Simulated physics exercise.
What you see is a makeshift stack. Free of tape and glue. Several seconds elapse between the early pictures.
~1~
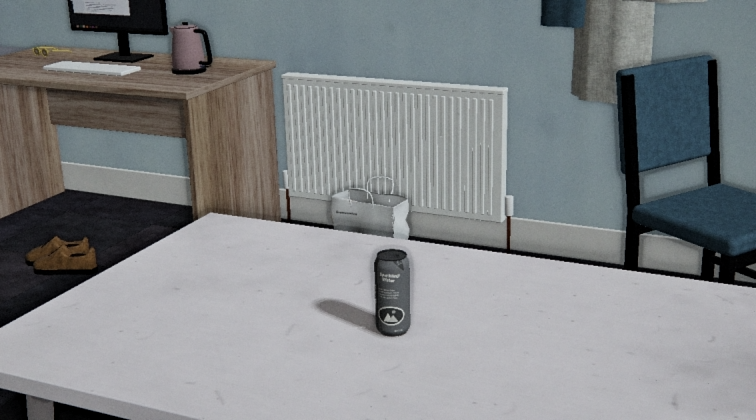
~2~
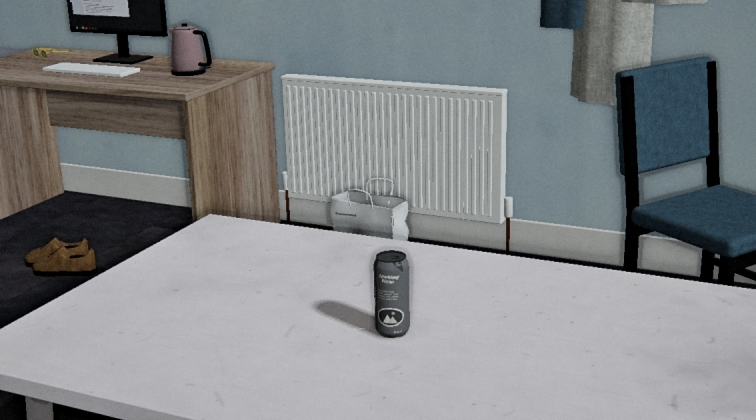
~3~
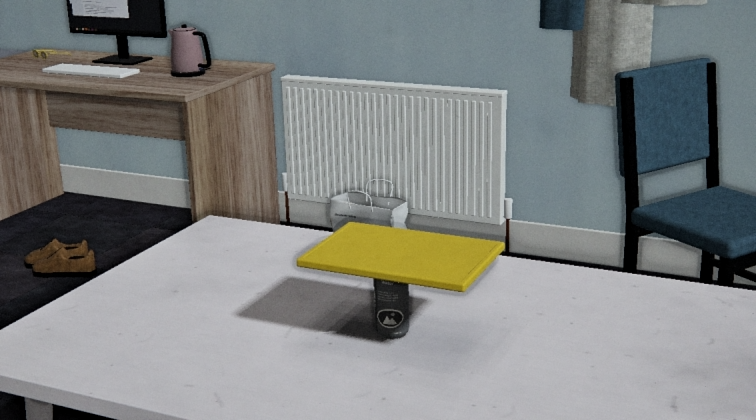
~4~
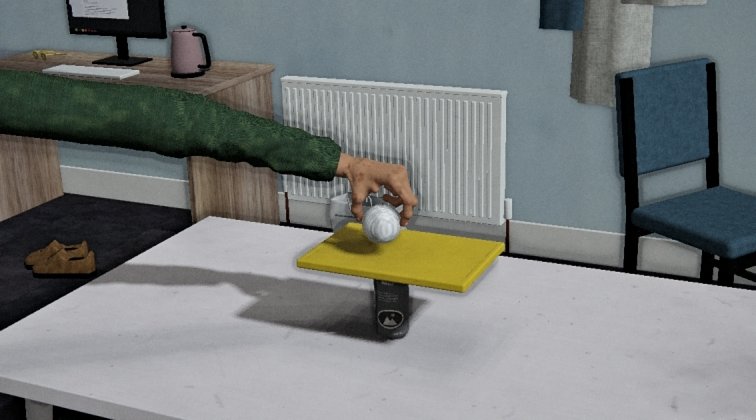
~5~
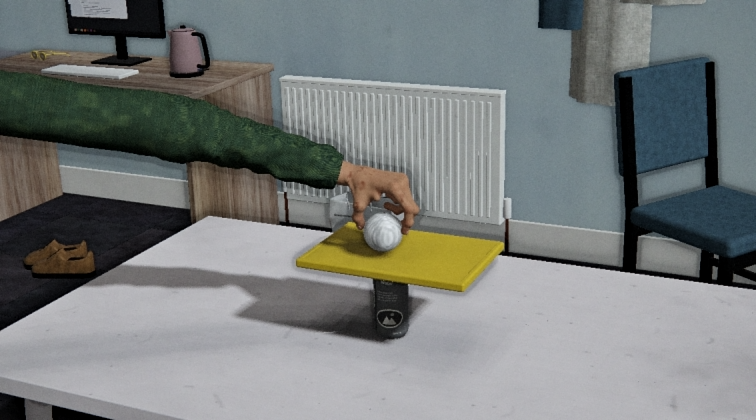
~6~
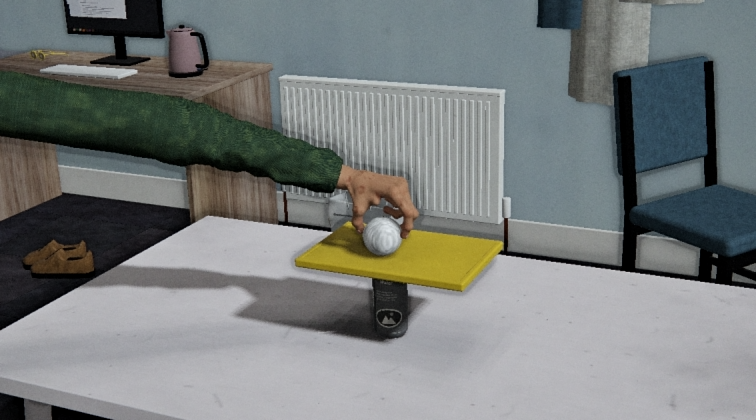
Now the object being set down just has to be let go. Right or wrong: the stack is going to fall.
Wrong, it stays up.
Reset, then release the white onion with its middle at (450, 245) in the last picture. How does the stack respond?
The stack then collapses.
Then, 0.20 s on from there, no change.
Then, 0.60 s on from there, white onion resting near (383, 236).
In the end, all 3 unmoved. At the end, from the last picture's camera, white onion near (383, 236). The stack stays up.
